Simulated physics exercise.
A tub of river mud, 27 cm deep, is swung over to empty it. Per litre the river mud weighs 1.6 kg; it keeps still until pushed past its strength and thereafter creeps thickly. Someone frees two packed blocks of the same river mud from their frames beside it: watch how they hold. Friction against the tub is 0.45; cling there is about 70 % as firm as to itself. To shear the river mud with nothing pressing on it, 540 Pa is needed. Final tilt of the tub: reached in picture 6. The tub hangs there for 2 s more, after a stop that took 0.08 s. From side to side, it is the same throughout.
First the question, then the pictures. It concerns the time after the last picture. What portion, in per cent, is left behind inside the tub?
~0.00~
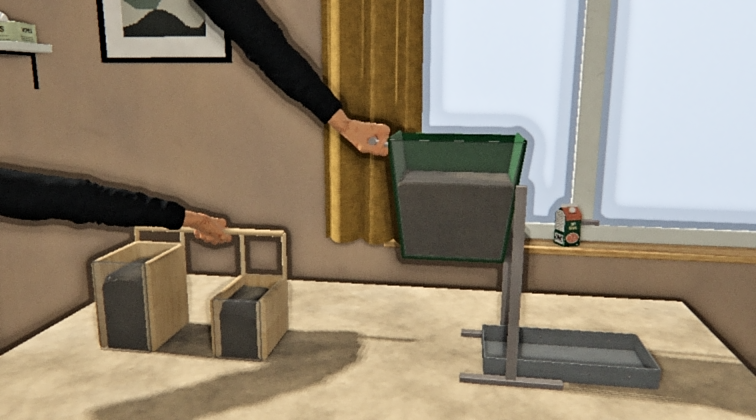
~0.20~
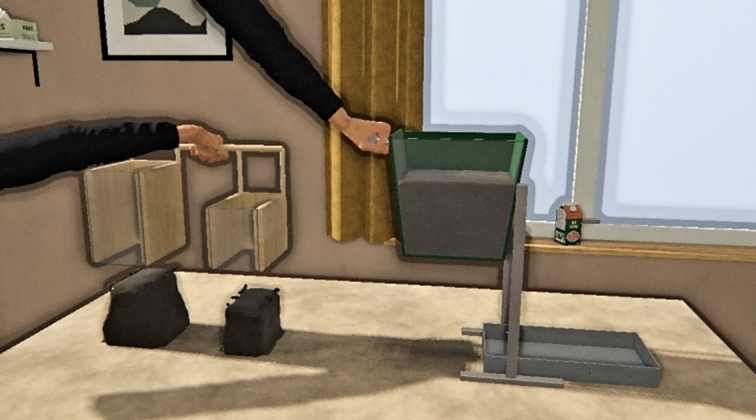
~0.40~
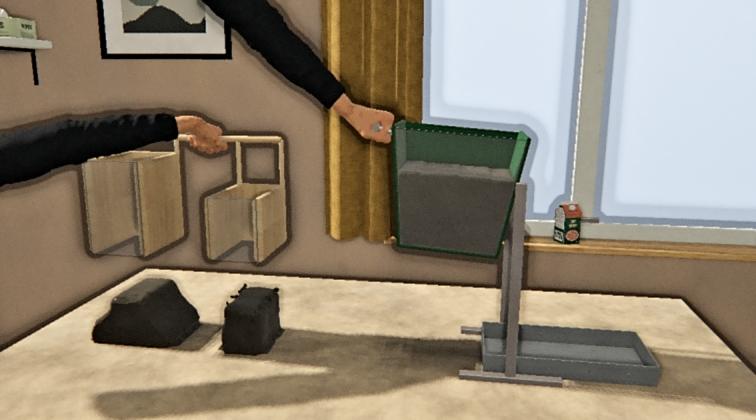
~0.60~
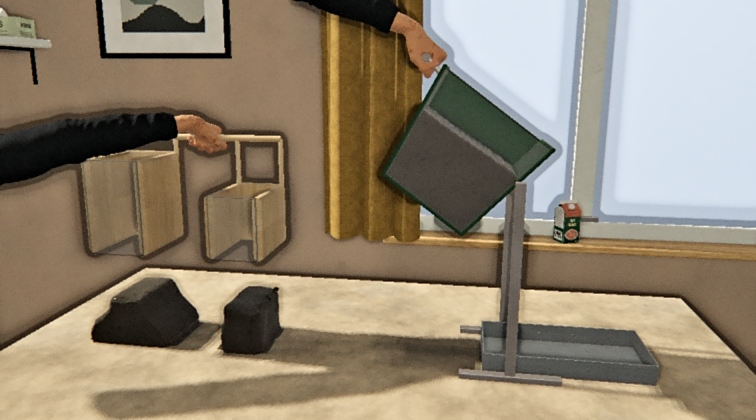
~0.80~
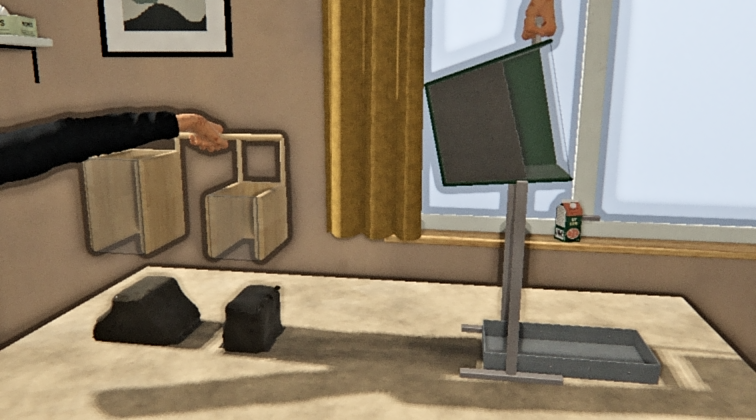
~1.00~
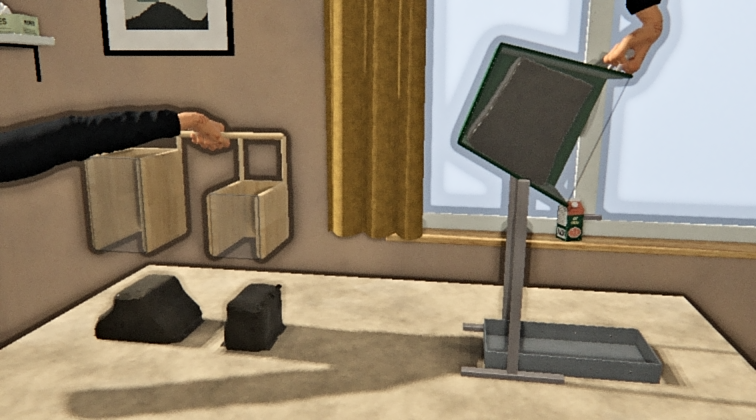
The portion left inside is around 0 %.
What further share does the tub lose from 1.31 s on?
12 per cent.
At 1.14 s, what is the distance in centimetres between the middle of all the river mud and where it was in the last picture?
About 14 cm.
By 1.14 s, the tub is at 111 degrees and holds 67 %.
By 1.31 s, the tub is at 111 degrees and holds 11 %.
By 1.48 s, the tub is at 111 degrees and holds 0 %.
By 1.65 s, the tub is at 111 degrees and holds 0 %.
By 3.00 s, at the end, the tub is at 111 degrees and holds 0 %.
